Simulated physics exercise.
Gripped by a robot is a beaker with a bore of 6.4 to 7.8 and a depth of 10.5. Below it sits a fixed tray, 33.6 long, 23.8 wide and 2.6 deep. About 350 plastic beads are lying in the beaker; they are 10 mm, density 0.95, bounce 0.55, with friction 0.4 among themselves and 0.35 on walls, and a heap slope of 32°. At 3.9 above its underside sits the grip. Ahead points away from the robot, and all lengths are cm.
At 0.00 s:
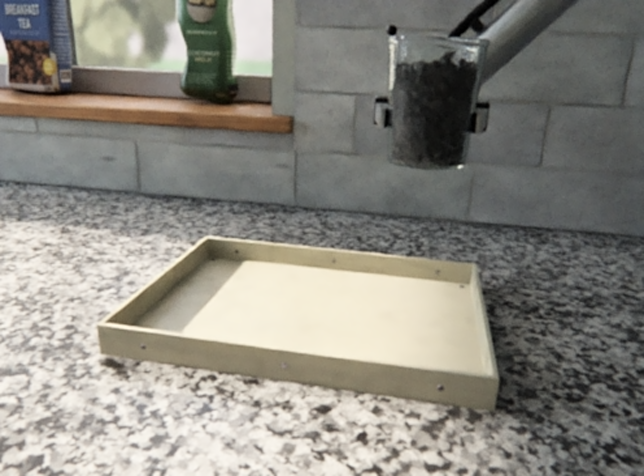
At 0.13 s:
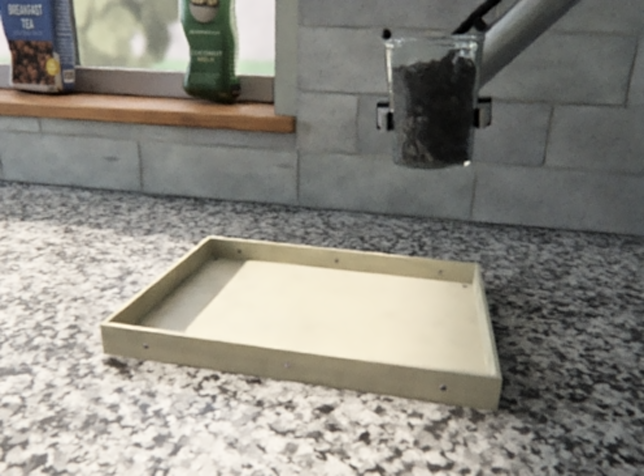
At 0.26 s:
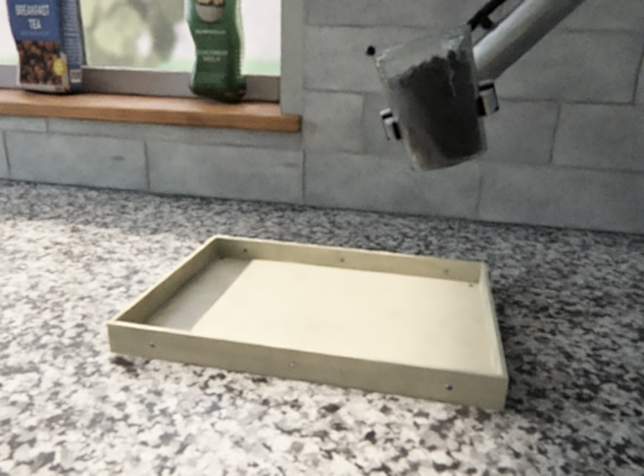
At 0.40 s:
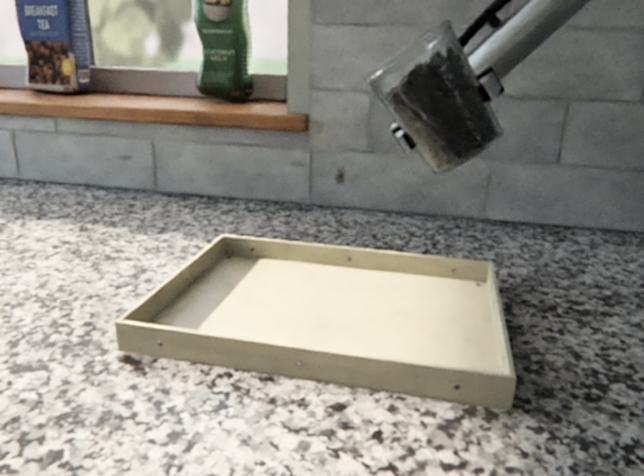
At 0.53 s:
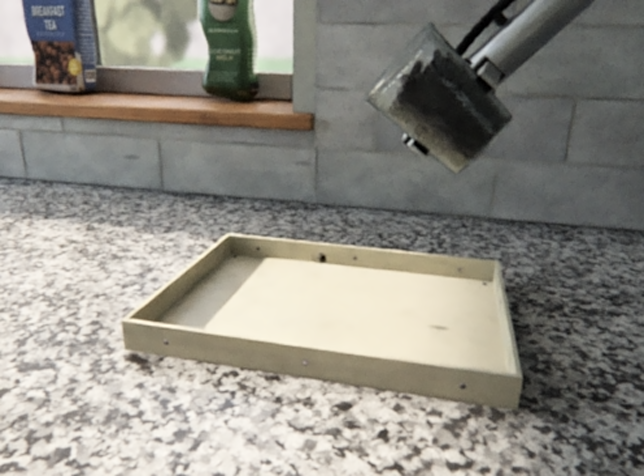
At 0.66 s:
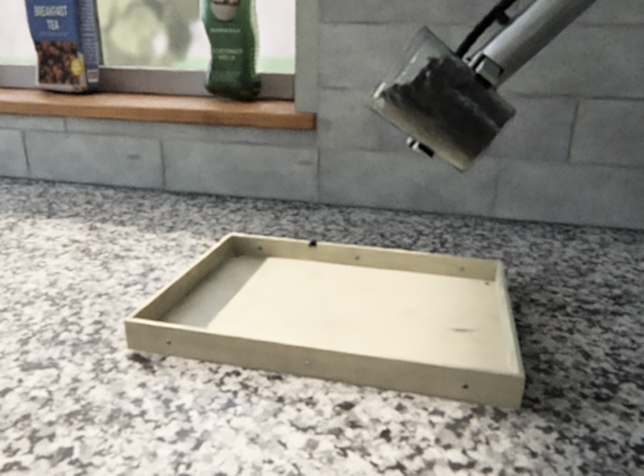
A grey robot arm at upper right tilts a clear beaker of dark beads steadily to the left, slowing near the end, and a dark speck appears at the tray's back edge. Below sits an empty-looking cream tray on a speckled black-and-white counter, with a blue tea package and green bottle on a wooden sill at upper left. The kitchen view, backed by grey tiles, looks slightly downward and drifts a little.
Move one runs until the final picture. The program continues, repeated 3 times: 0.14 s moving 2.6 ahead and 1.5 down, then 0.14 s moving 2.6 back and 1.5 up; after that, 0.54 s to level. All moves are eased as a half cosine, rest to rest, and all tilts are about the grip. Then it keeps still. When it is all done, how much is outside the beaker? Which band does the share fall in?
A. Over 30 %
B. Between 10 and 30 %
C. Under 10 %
Under 10 % (C).
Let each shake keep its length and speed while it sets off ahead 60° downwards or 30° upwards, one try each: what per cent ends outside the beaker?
You'd get some 0 per cent with the first setting and some 10 per cent with the second.
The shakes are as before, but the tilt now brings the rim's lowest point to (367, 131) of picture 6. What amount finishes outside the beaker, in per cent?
Close to 25 in a hundred.
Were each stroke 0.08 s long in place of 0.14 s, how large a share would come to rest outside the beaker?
The share would be near 15 %.
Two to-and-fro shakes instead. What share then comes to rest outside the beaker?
5 per cent or so.
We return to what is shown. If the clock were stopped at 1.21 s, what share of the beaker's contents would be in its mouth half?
Estimate: Around 45 %.
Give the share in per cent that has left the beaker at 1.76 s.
Share out so far: Near 5 %.
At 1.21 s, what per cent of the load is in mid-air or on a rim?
Estimated fraction: Near 2 %.
After 1.21 s, tilted 55° forward, highest piece 24 above the table; 340 in the beaker, 2 in the tray, 6 in flight or on a rim.
After 1.76 s, tilted 28° forward, highest piece 25 above the table; 336 in the beaker, 11 in the tray, 1 in flight or on a rim.
After 2.24 s, level, highest piece 27 above the table; 336 in the beaker, 12 in the tray.
After 3.29 s, level, highest piece 27 above the table; 336 in the beaker, 12 in the tray.
At rest, 336 in the beaker, 12 in the tray. That is 3 % outside the beaker.
